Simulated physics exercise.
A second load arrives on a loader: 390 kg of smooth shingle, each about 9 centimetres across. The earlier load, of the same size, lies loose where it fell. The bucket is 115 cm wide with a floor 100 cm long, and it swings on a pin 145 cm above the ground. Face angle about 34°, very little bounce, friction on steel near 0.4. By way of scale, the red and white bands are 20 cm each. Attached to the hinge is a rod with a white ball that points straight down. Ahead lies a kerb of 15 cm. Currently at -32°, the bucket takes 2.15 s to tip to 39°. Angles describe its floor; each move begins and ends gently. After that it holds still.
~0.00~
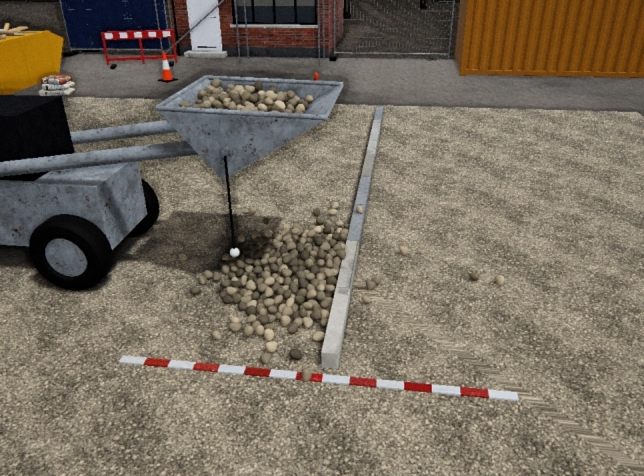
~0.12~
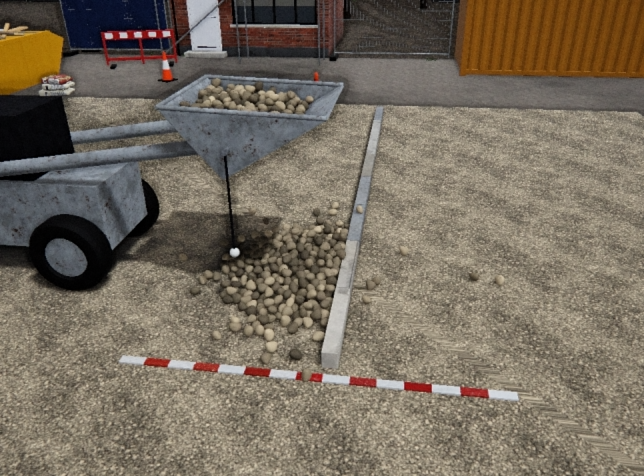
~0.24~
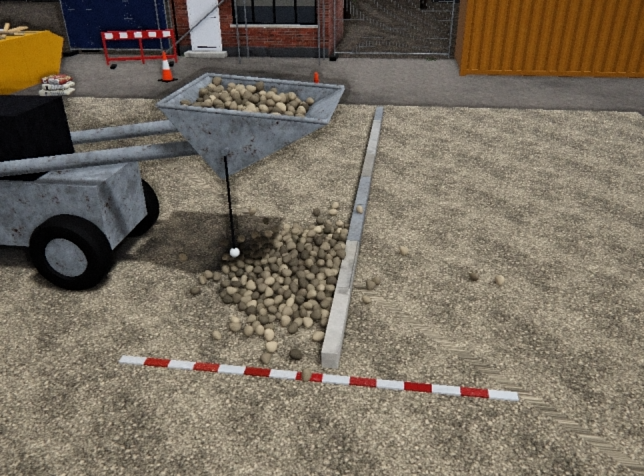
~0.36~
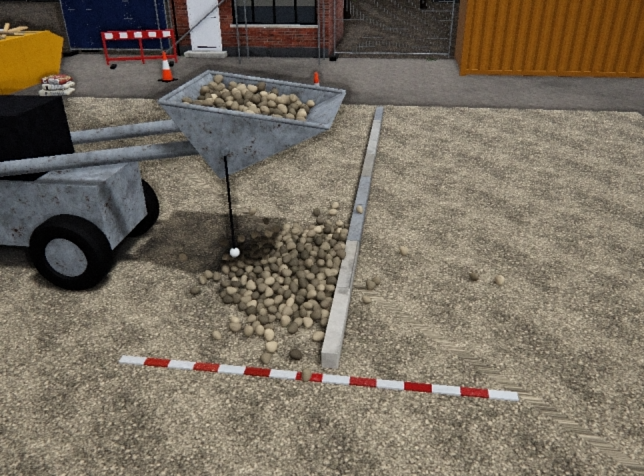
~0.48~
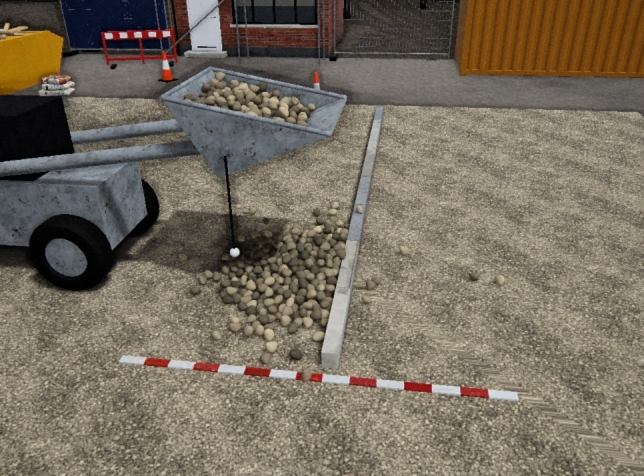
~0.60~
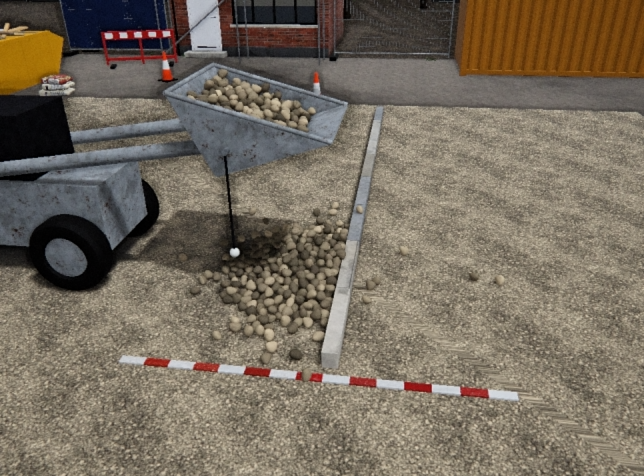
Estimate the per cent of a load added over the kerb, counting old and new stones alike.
Roughly 79 per cent of a load is added.
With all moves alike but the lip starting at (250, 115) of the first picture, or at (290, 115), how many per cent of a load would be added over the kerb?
10 % and 40 %.
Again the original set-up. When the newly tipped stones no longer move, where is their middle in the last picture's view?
Near (390, 273).
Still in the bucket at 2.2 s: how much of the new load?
15 %.
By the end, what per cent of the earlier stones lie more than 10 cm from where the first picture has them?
Close to 0 per cent.
After 1.6 s the floor is at 28°; in per cent of one load, 94 in the bucket, 105 on this side of the kerb, 2 over the kerb; the foremost stones are at (401, 262).
After 2.2 s the floor is at 39°; in per cent of one load, 16 in the bucket, 139 on this side of the kerb, 45 over the kerb; the foremost stones are at (441, 274).
After 2.6 s the floor is at 39°; in per cent of one load, 0 in the bucket, 126 on this side of the kerb, 74 over the kerb; the foremost stones are at (483, 278).
After 5.4 s the floor is at 39°; in per cent of one load, 0 in the bucket, 120 on this side of the kerb, 80 over the kerb; the foremost stones are at (539, 301). Net gain over the kerb, 79.
